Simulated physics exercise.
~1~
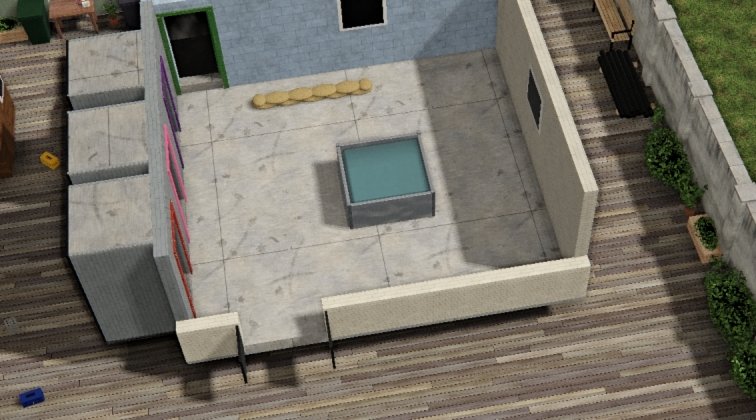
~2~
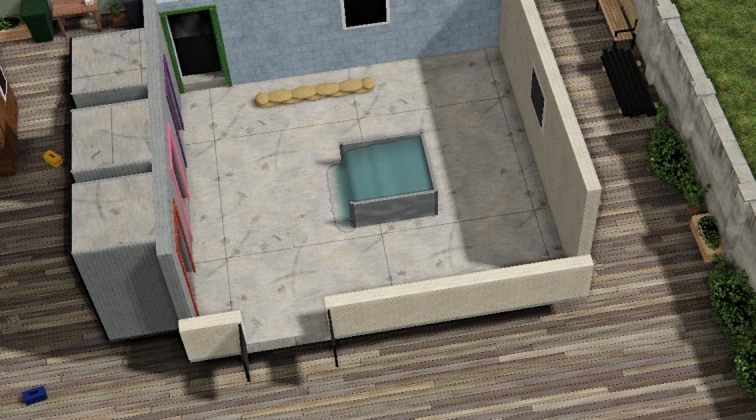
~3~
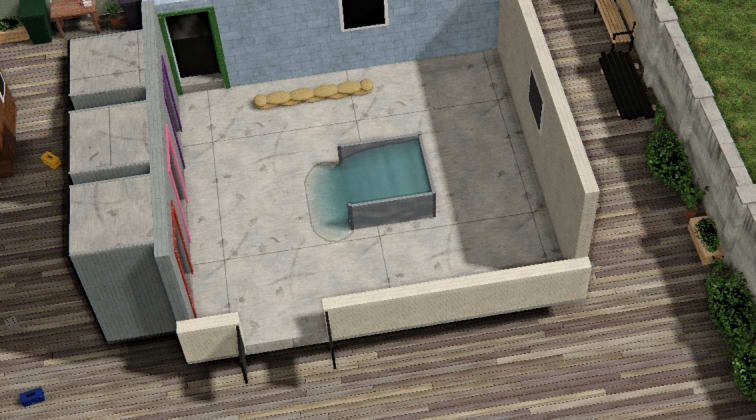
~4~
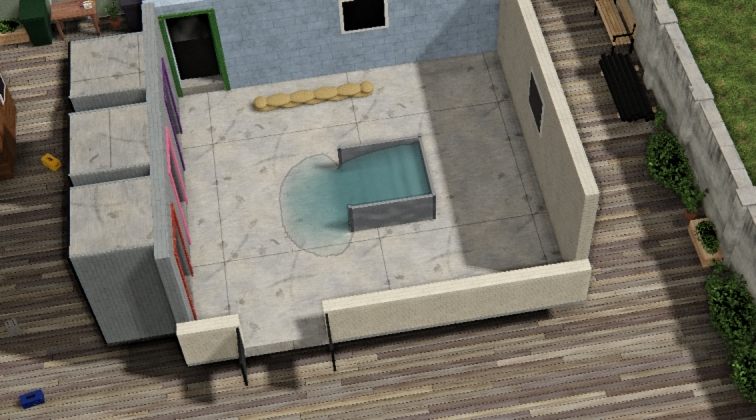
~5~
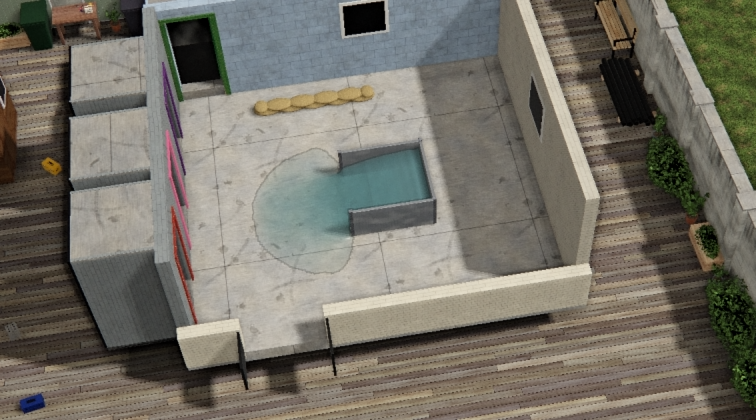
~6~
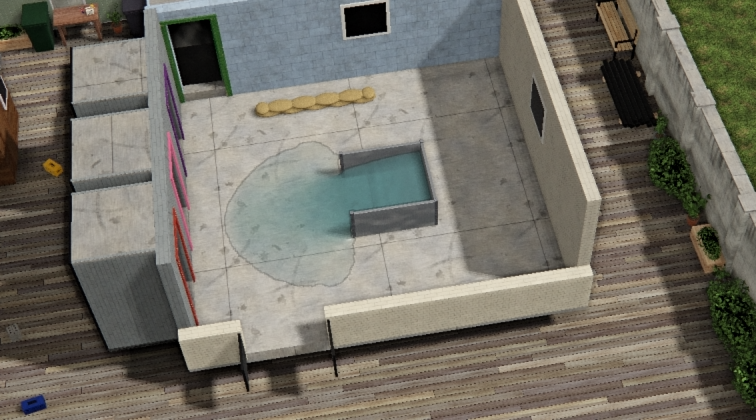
Blue-green water pours from the open left side of a tank and spreads across the paved yard.
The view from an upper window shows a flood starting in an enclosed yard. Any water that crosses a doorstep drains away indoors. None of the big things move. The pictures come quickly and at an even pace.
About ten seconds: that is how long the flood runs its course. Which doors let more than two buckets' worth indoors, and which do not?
The purple door lets more through; the red door lets more through; the green door does not; the pink door lets more through.
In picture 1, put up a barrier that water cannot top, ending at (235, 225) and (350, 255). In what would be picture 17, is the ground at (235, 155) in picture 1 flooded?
That spot would be inundated.
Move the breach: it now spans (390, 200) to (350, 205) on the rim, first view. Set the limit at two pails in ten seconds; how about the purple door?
As far as I can tell, the purple door comes in lower.
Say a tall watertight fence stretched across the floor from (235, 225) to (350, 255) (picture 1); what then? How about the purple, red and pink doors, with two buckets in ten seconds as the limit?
The purple door ends up above, the red door remains below and the pink door ends up above.
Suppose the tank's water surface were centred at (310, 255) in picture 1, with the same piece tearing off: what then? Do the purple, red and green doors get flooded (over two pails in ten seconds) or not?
Lab note - purple door remains within bounds; red door breaks the limit; green door remains within bounds.
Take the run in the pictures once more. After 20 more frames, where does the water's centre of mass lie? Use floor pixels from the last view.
Around pixel (261, 220) of the last picture.
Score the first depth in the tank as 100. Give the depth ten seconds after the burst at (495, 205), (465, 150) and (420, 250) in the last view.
Roughly 0 per cent, 0 per cent and 2 per cent.
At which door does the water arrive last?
It's the one in green.
A moment on, water covers 30 % of the floor; the purple door not reached, the red door wet at the sill, nothing in, the green door not reached, the pink door over two buckets in.
Next, water covers 35 % of the floor; the purple door under two buckets in, the red door under two buckets in, the green door not reached, the pink door far over two buckets in.
Then, water covers 35 % of the floor; the purple door over two buckets in, the red door over two buckets in, the green door wet at the sill, nothing in, the pink door far over two buckets in.
Later, water covers 55 % of the floor; the purple door over two buckets in, the red door over two buckets in, the green door wet at the sill, nothing in, the pink door far over two buckets in.
In the end, water covers 75 % of the floor; the purple door over two buckets in, the red door over two buckets in, the green door wet at the sill, nothing in, the pink door far over two buckets in.
